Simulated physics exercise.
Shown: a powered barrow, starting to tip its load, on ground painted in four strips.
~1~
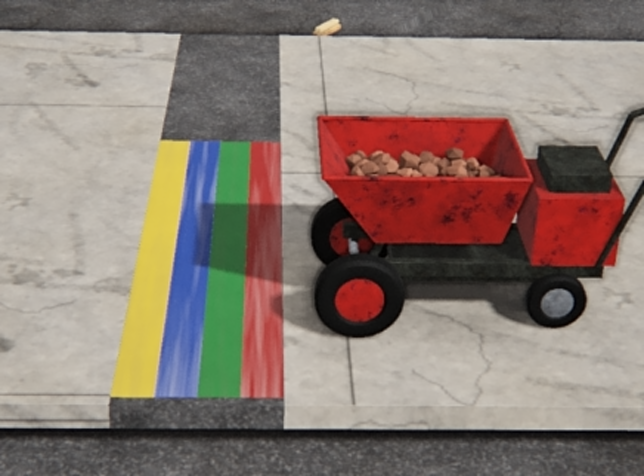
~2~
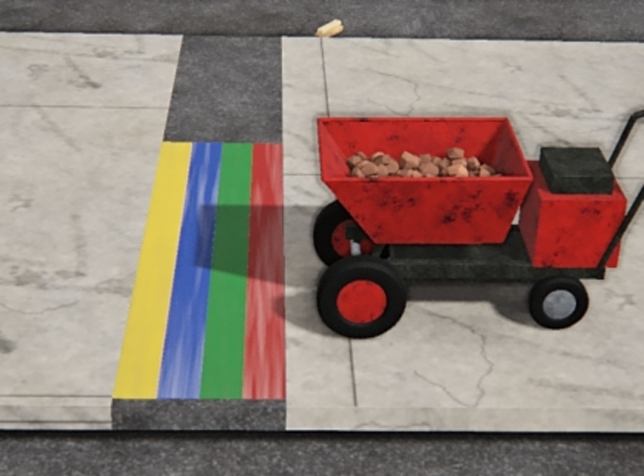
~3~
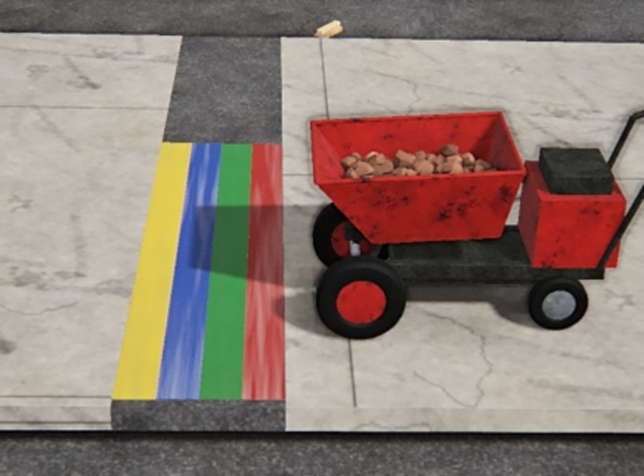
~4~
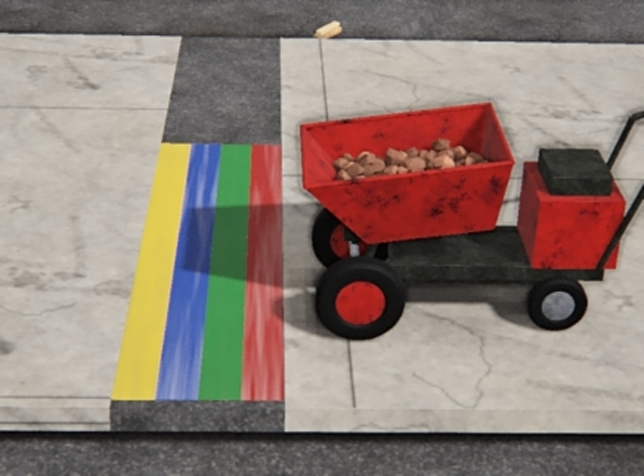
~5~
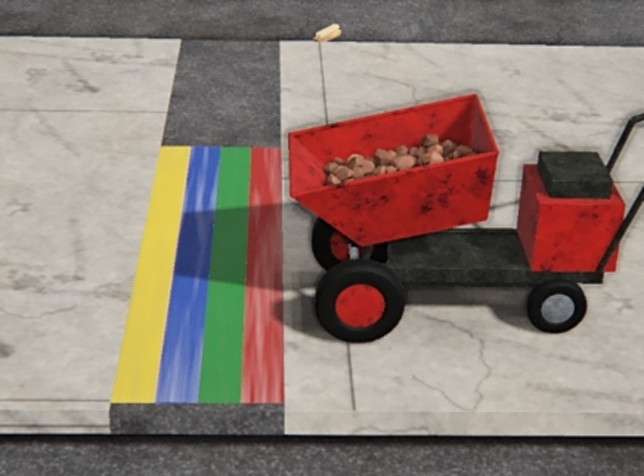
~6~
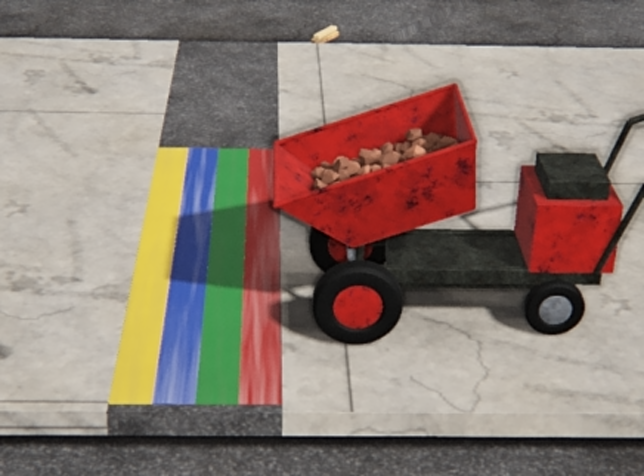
The footage shows a red powered barrow loaded with lumps of rubble beside yellow, blue, green and red strips on the ground; its skip starts out level, then tilts gradually to the left, its lip lowering towards the red strip.
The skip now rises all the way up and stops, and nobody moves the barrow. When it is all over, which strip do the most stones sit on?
On the blue strip.
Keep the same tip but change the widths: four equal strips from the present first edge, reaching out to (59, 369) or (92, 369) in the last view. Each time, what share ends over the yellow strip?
10 and 20 percent, roughly.
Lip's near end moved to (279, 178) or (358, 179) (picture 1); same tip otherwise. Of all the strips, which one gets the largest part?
First attempt: The yellow one. Second attempt: Green.
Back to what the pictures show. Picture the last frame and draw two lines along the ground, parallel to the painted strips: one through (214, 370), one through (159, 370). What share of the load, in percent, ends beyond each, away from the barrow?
I'd say about 80 and about 30 in a hundred.
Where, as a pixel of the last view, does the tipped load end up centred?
I'd mark it at roughly (178, 299).
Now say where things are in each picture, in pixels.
In the first frame, lip of the skip (324, 178), level; top of the load (416, 177), lumps of rubble; red strip (263, 359); green strip (221, 359); blue strip (180, 359); yellow strip (138, 359).
In the second frame, lip of the skip (324, 180), level; top of the load (417, 178).
In the third frame, lip of the skip (316, 183), tipped barely; top of the load (433, 180).
In the fourth frame, lip of the skip (305, 187), tipped a little; top of the load (446, 172).
In the fifth frame, lip of the skip (292, 196), tipped a little; top of the load (435, 168).
In the sixth frame, lip of the skip (276, 205), tipped clearly; top of the load (438, 169); red strip (261, 366); green strip (219, 366); blue strip (178, 366); yellow strip (137, 366).
Just after the last frame, skip tipped steeply; every one in the skip.
A moment on, skip tipped right over; almost all in the skip; just a few over the green strip; just a few over the blue strip.
Further on, skip tipped right over; roughly half in the skip; about a tenth over the green strip; roughly a quarter over the blue strip; roughly a quarter over the yellow strip; about a tenth off the paint.
When it is over, skip tipped right over; roughly a quarter in the skip; just a few over the red strip; roughly a quarter over the green strip; roughly a quarter over the blue strip; roughly a quarter over the yellow strip; about a tenth off the paint.
